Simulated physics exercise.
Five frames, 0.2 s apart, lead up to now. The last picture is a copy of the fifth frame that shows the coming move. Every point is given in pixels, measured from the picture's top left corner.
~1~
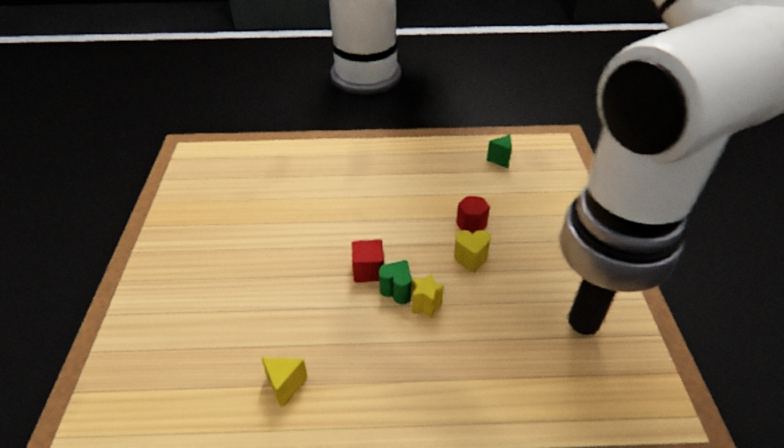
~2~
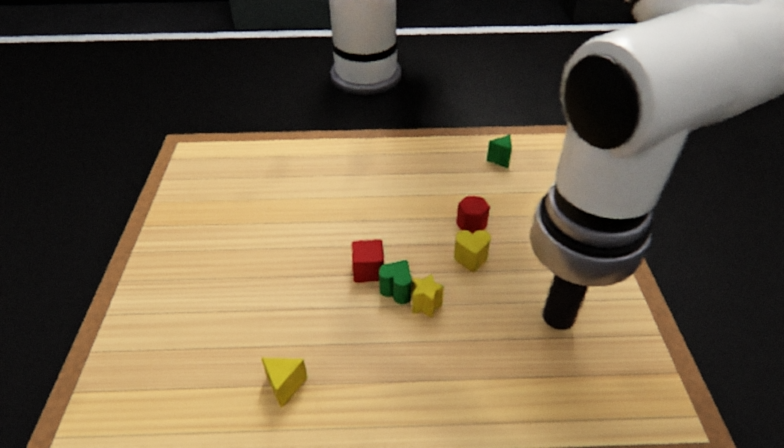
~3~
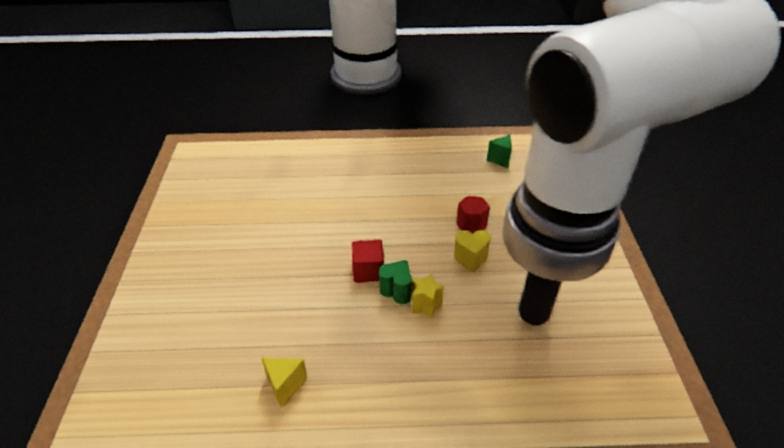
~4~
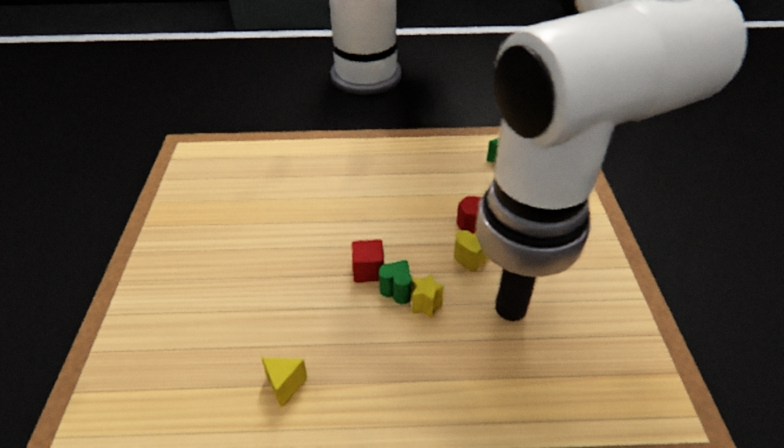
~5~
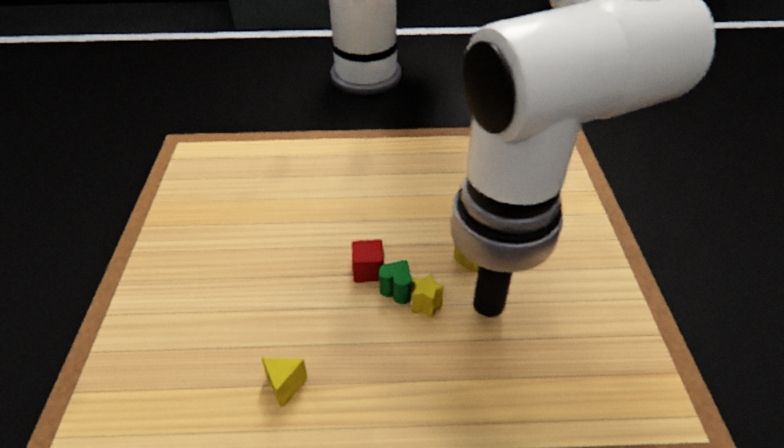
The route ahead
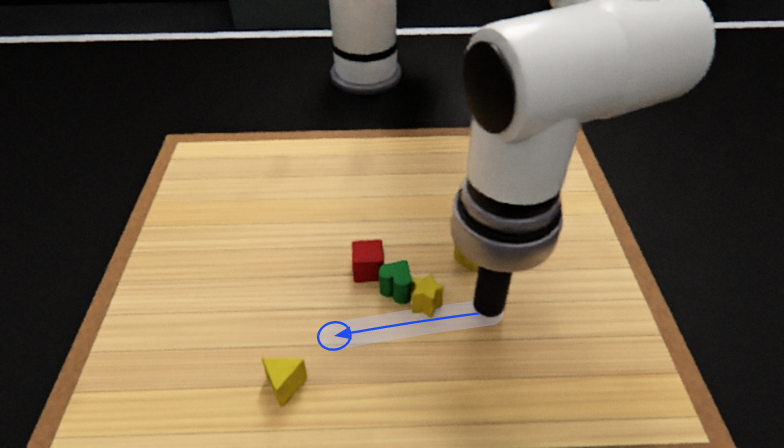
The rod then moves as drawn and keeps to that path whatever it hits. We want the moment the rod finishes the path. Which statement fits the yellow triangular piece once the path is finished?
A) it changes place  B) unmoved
Correct choice: B.
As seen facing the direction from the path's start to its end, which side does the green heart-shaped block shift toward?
It is pushed towards the right-hand side.
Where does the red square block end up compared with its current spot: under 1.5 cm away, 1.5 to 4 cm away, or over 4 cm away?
It gets moved under 1.5 cm.
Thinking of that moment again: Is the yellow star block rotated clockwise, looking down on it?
In short: Yes.
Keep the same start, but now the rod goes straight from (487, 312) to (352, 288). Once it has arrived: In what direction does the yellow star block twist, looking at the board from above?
From above, counter-clockwise.
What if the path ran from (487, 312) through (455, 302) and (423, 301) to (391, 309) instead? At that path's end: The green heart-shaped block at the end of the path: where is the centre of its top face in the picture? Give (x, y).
Expect it around (369, 274).
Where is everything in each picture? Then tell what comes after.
Rod tip at (584, 322); block tops, yellow triangular piece at (280, 368); red square block at (368, 250); green heart-shaped block at (397, 272); yellow star block at (427, 285), in the first frame.
Rod at (559, 317); blocks unchanged, in the second frame.
Rod at (534, 312); blocks unchanged, in the third frame.
Rod at (511, 308); blocks unchanged, in the fourth frame.
Rod at (489, 305); yellow triangular piece at (280, 368); red square block at (368, 250); green heart-shaped block at (397, 272); yellow star block at (427, 285), in the fifth frame.
Path on the board, in a line from (487, 312) to (334, 336).
The first path, step by step. One third of the way, rod at (438, 311); green heart-shaped block at (393, 270); yellow star block at (419, 283), turned 15° clockwise.
Two thirds of the way, rod at (386, 319); red square block at (364, 245); green heart-shaped block at (386, 263); yellow star block at (402, 284), turned 70° clockwise.
At the end, rod at (333, 328); yellow triangular piece in place; red square block at (364, 245); green heart-shaped block at (386, 263); yellow star block at (402, 284), turned 70° clockwise.
